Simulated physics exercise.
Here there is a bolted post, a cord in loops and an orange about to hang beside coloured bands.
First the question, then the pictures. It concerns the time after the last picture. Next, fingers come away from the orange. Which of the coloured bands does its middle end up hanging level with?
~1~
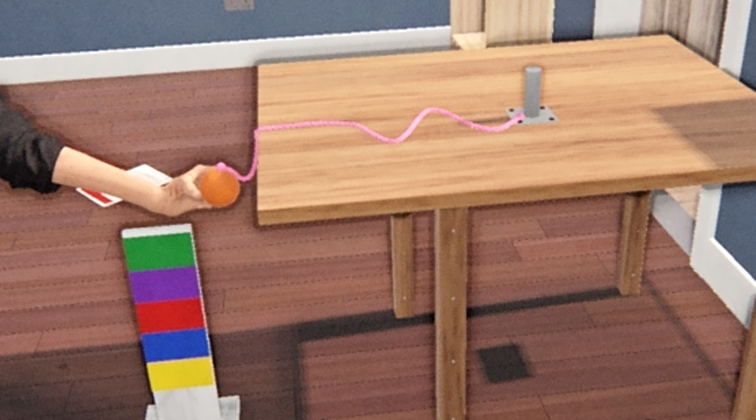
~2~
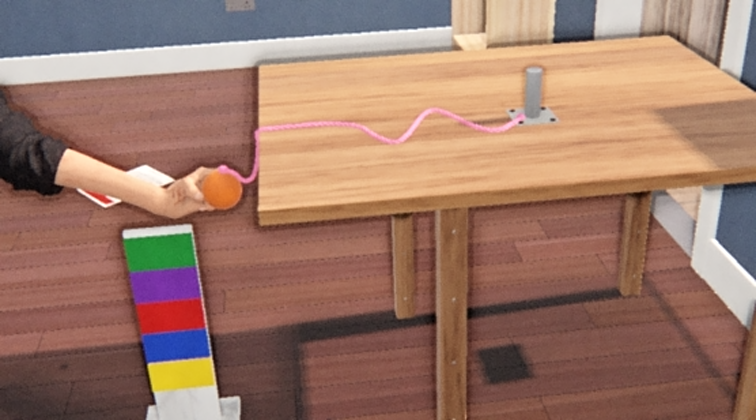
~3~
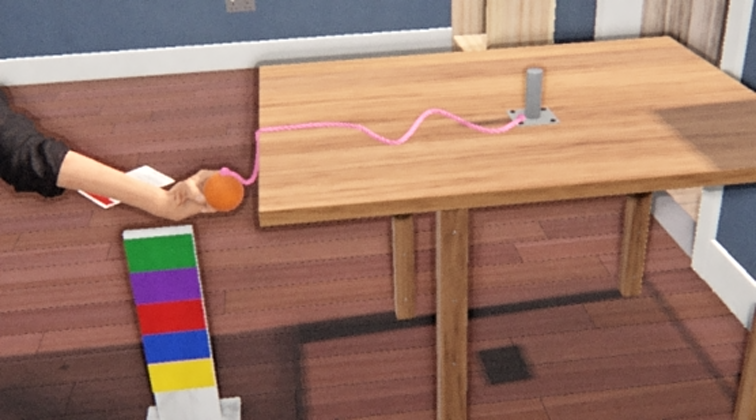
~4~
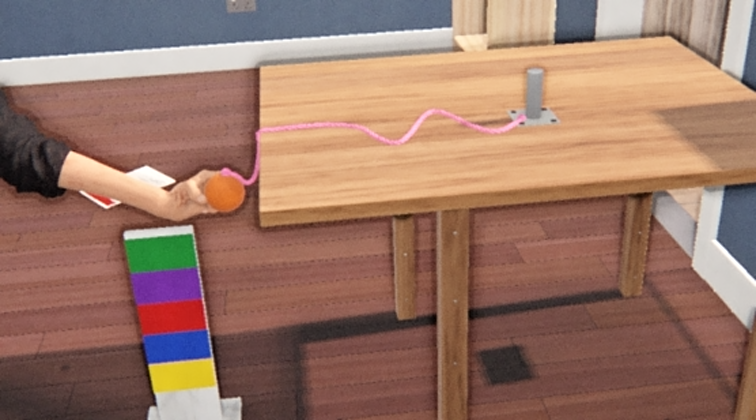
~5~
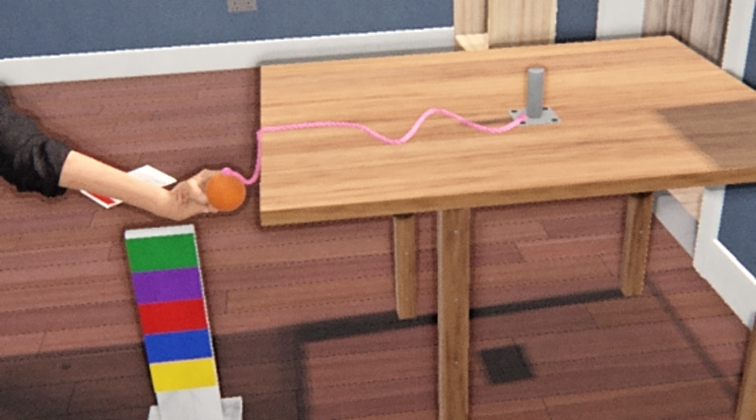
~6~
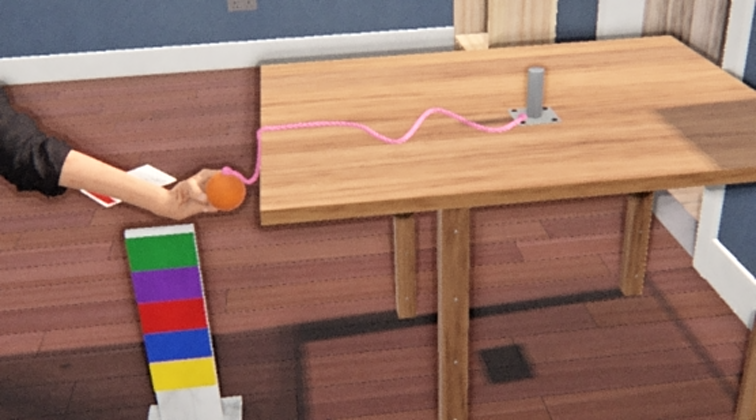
It ends up level with the blue band.
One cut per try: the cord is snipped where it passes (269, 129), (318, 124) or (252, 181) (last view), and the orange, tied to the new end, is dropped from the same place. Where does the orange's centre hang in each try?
About (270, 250), (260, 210) and (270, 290).
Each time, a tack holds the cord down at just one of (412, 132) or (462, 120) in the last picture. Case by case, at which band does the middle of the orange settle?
Each in turn comes out as purple, red.
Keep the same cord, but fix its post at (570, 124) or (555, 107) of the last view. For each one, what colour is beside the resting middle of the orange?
Red; red.
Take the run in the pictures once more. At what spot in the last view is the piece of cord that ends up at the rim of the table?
The piece you want is at about (371, 132).
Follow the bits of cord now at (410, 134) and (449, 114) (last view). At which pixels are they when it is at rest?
They finish at (322, 128) and (408, 123) respectively.
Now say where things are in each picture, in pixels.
Orange (219, 187); green (159, 253); purple (165, 286); red (171, 317); blue (176, 347); yellow (181, 375), in the first picture.
Orange (222, 190); cord through (501, 130) (438, 111) (403, 139) (349, 125) (264, 130), in the second picture.
Orange (223, 192), in the third picture.
Orange (224, 192); cord through (502, 131) (439, 112) (404, 140) (350, 126) (265, 131), in the fourth picture.
Orange (225, 192), in the fifth picture.
Orange (225, 191); cord through (502, 130) (440, 111) (405, 139) (351, 125) (266, 130), in the sixth picture.
A little later, orange near (248, 336); level with blue.
Next, orange near (306, 316); level with blue.
Later still, orange near (269, 326); level with blue.
When it is over, orange near (282, 325); level with blue. Its centre hangs level with the blue band.
